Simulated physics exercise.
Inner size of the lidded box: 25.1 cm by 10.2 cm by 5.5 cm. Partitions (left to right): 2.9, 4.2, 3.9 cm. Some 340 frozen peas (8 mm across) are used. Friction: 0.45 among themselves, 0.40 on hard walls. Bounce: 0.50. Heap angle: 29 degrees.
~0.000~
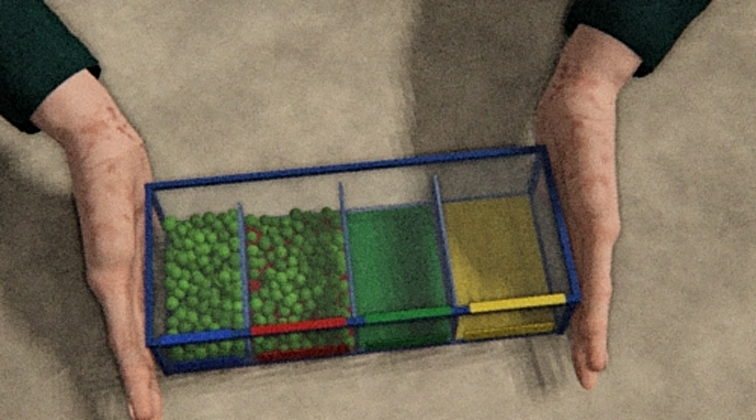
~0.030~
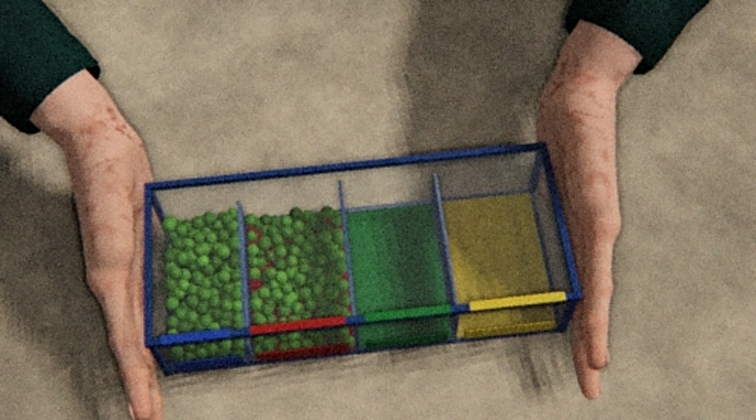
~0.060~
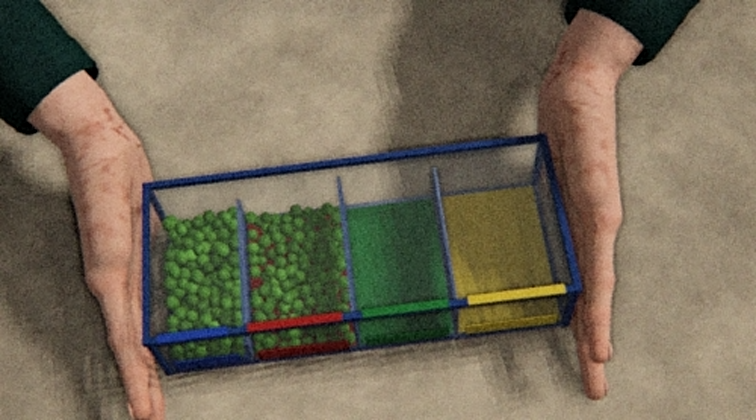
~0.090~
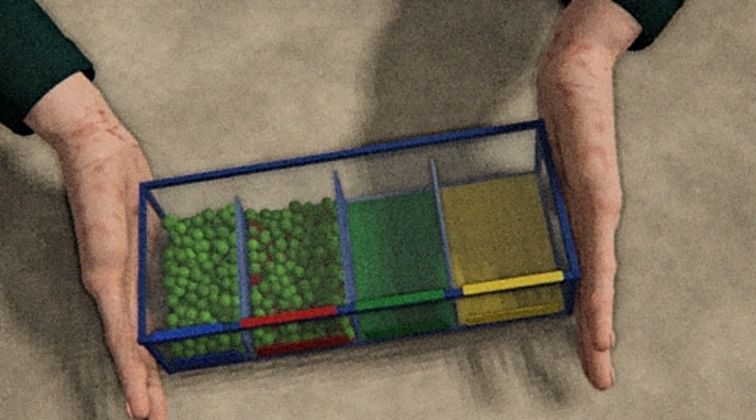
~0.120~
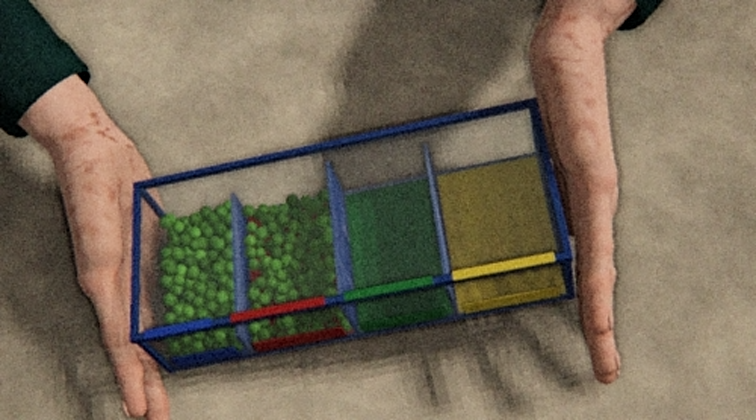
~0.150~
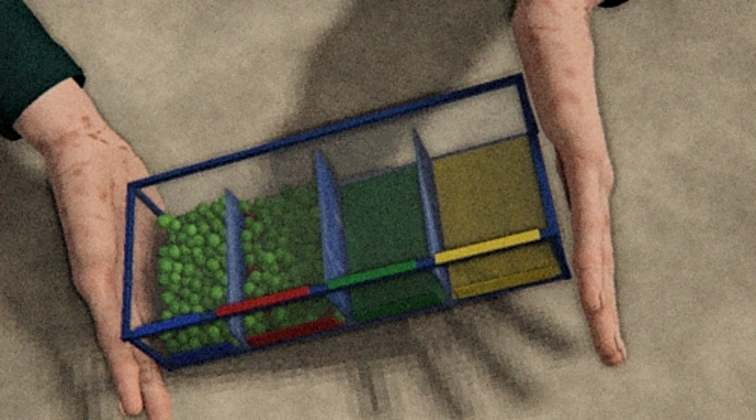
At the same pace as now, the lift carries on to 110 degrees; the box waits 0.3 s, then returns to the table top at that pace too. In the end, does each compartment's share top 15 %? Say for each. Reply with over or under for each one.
Red: Under, blue: Over, green: Under, yellow: Under.
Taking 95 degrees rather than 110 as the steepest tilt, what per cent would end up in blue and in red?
Blue: 90; red: 10 (per cent).
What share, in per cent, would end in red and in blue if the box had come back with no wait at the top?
Then: Red 10, blue 90.
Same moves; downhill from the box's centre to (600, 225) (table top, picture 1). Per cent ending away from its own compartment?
My guess is roughly 65 percent.
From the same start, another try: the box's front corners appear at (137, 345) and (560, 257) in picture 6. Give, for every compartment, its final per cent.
That leaves red with 5 percent, blue with 95, green with 0 and yellow with 0 percent.
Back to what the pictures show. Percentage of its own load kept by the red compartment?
Close to 20 in a hundred.
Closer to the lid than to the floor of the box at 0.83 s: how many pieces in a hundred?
Share: Approx. 70 %.
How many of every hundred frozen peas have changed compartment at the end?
Near 35 per cent, all told.
Then, at 0.83 s, tilt 110 degrees; red 15 %, blue 85 %.
After 1.28 s, tilt 63 degrees; red 10 %, blue 90 %.
After 1.81 s, tilt 0 degrees; red 10 %, blue 90 %.
By 2.2 s all is still; red 10 %, blue 90 %, green 0 %, yellow 0 %.
